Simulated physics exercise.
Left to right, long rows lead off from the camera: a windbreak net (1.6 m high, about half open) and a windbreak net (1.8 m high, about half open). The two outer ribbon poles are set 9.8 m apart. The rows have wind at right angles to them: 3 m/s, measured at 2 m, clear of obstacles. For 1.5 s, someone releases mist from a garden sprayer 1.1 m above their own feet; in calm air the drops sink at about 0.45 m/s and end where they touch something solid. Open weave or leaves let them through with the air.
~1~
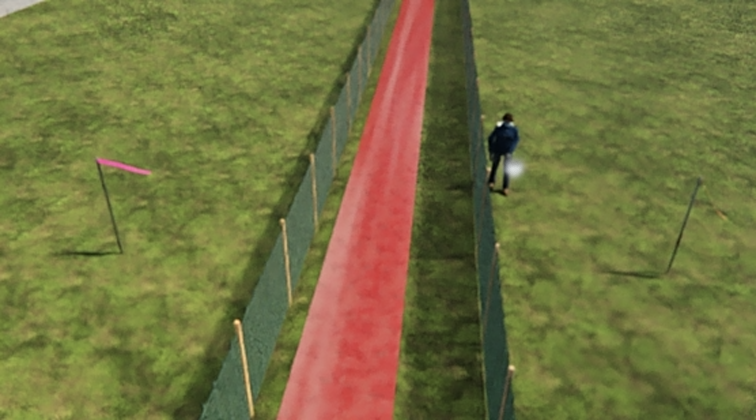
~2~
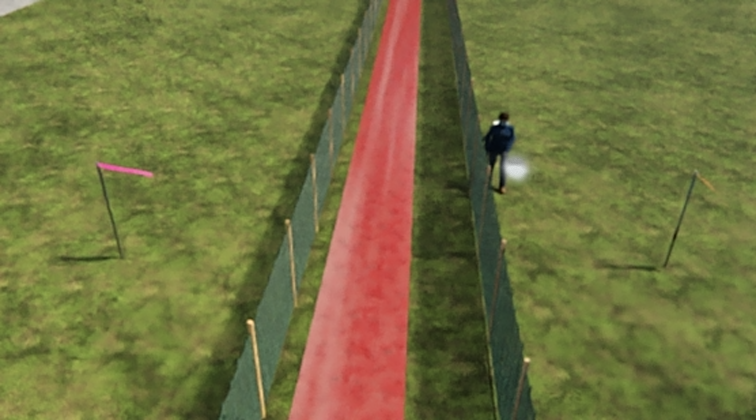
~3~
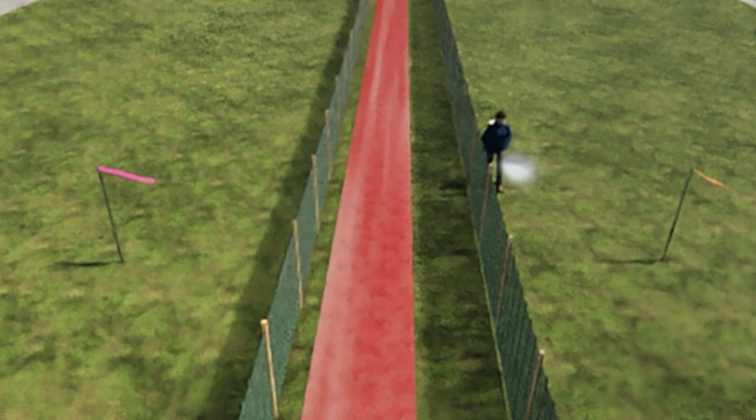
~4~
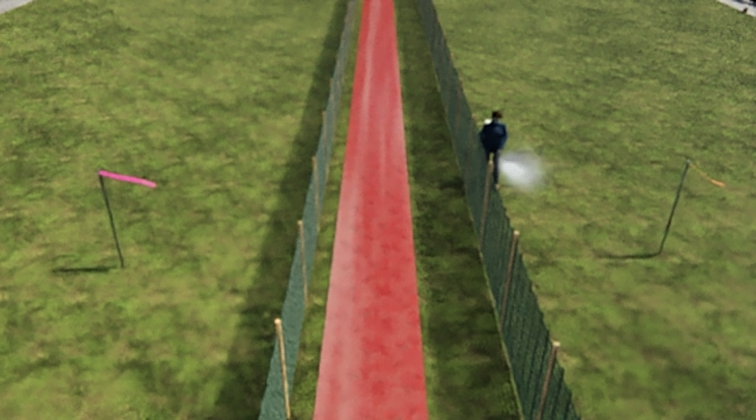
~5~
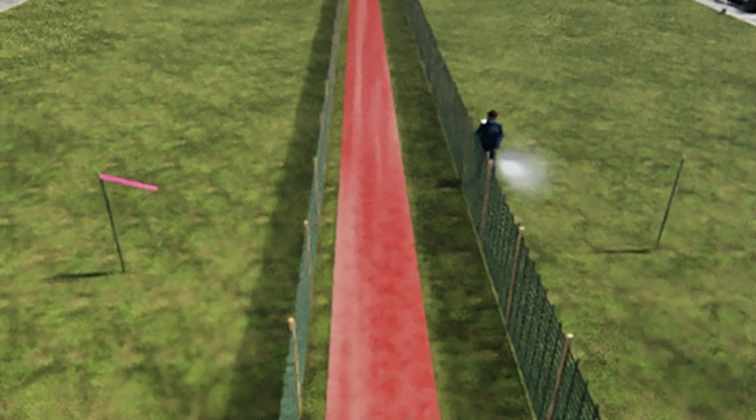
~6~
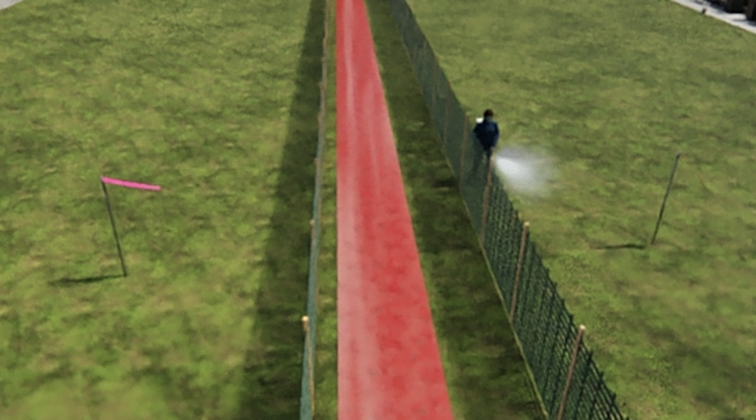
A person beside the right net sprays a growing white mist that spreads to the right.
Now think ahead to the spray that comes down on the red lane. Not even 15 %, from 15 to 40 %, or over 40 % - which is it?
The answer: Less than 15 %.
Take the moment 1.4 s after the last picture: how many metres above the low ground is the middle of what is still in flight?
I'd guess around 0.6 metres up.
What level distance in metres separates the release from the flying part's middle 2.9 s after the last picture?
Estimate: Near 2.0 m.
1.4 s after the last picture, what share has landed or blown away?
Share: Some 15 percent.
Then, 1.4 s after the last picture, 0 % lies on the red lane; 16 % has touched down or left; the middle of what still flies is 0.7 m above the low ground, near (552, 177).
Then, 2.9 s after the last picture, 0 % lies on the red lane; 52 % has touched down or left; the middle of what still flies is 0.6 m above the low ground, near (595, 179).
Then, 6.9 s after the last picture, 0 % lies on the red lane; 89 % has touched down or left.
Then, 18.9 s after the last picture, 0 % lies on the red lane; 100 % has touched down or left.
Then, 43.9 s after the last picture, 0 % lies on the red lane; 100 % has touched down or left.
